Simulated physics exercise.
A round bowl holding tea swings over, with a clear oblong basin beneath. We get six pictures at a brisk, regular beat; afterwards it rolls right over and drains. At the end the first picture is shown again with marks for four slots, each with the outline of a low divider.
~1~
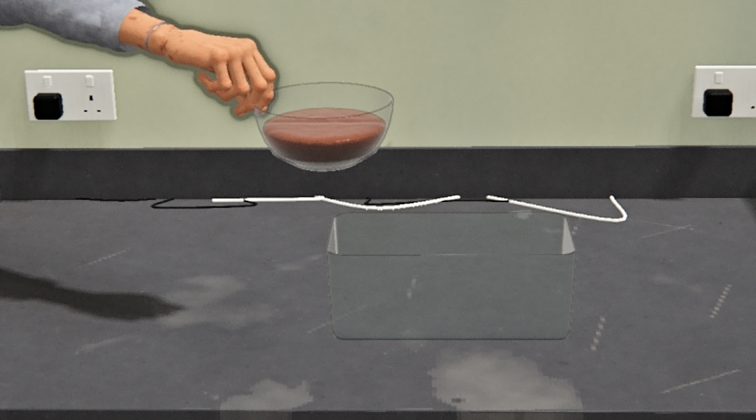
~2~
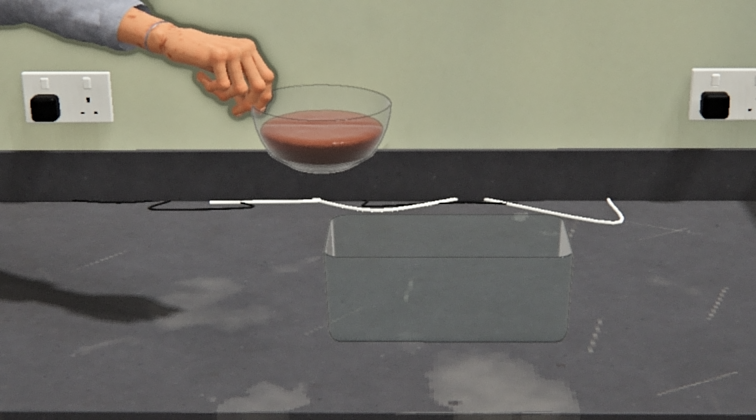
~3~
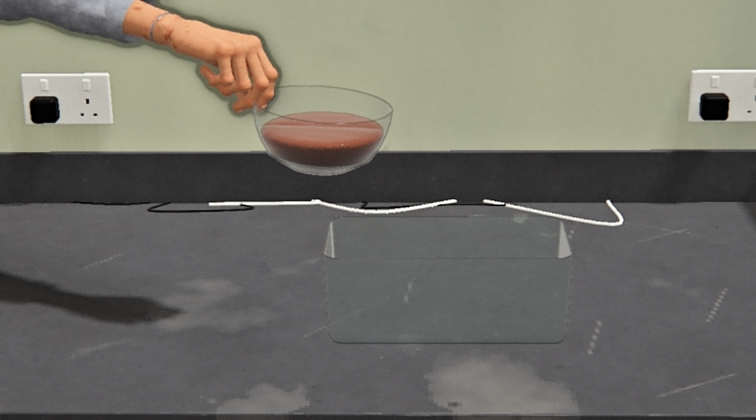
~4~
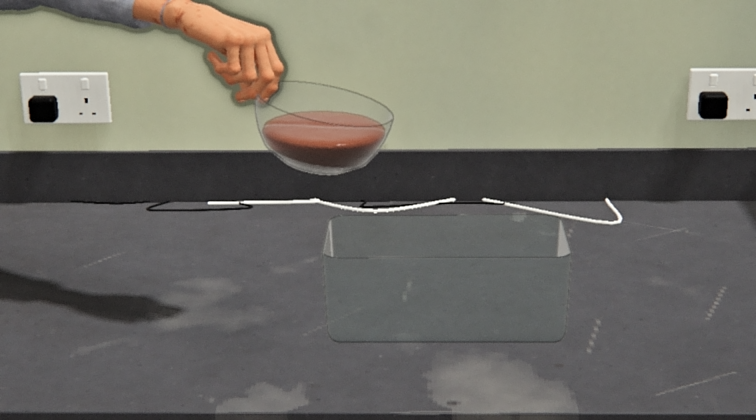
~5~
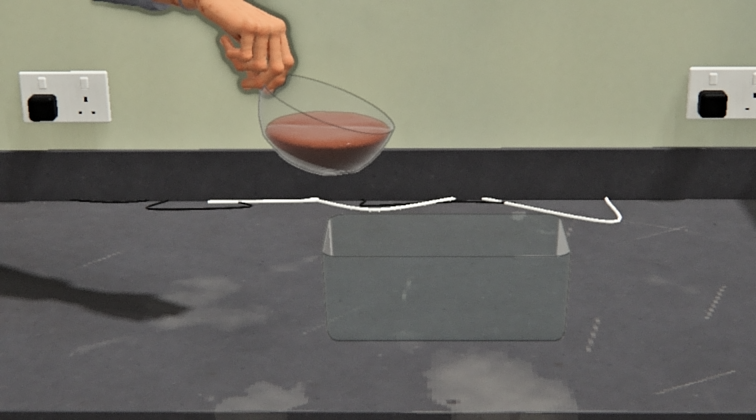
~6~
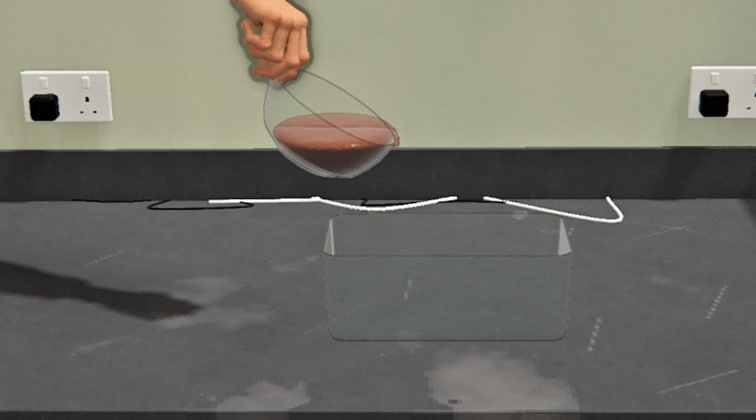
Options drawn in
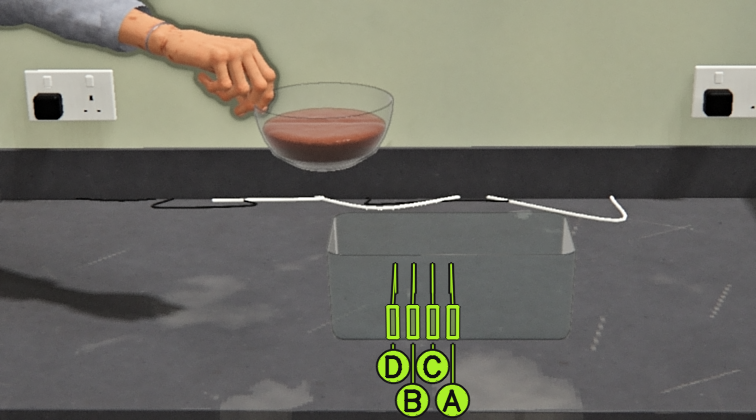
A dark grey, scuffed countertop against a pale green wall with white sockets at either side is seen from the front, by a camera that stays almost still. A hand reaching from the upper left holds a round clear bowl of reddish-brown tea above a clear oblong basin, with black and white cables lying behind. The bowl starts upright, then the hand rises slightly and tilts it steadily rightward, the tea reaching its lowered lip.
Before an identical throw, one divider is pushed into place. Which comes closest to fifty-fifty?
I would pick slot C.
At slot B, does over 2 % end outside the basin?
No, it does not.
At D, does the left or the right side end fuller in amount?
The right side.
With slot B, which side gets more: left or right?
The right one.
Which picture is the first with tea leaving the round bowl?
In picture 6.
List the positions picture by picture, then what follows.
Upright, lip at (391, 99); basin from (332, 337) to (571, 337); nothing has left yet, in the first picture.
Upright, lip at (389, 103); nothing has left yet, in the second picture.
Tipped about 6°, lip at (390, 109); nothing has left yet, in the third picture.
Tipped about 12°, lip at (392, 116); nothing has left yet, in the fourth picture.
Tipped about 21°, lip at (393, 126); nothing has left yet, in the fifth picture.
Tipped about 32°, lip at (394, 139); tea is over the lip, down to (394, 139), in the sixth picture.
On the marked copy, A at (452, 344); B at (412, 344); C at (432, 344); D at (393, 344).
Choosing A, about 81 % ends left of the wall and 18 % right of it.
Choosing B, about 28 % ends left of the wall and 72 % right of it.
Choosing C, about 49 % ends left of the wall and 50 % right of it.
Choosing D, about 15 % ends left of the wall and 85 % right of it.
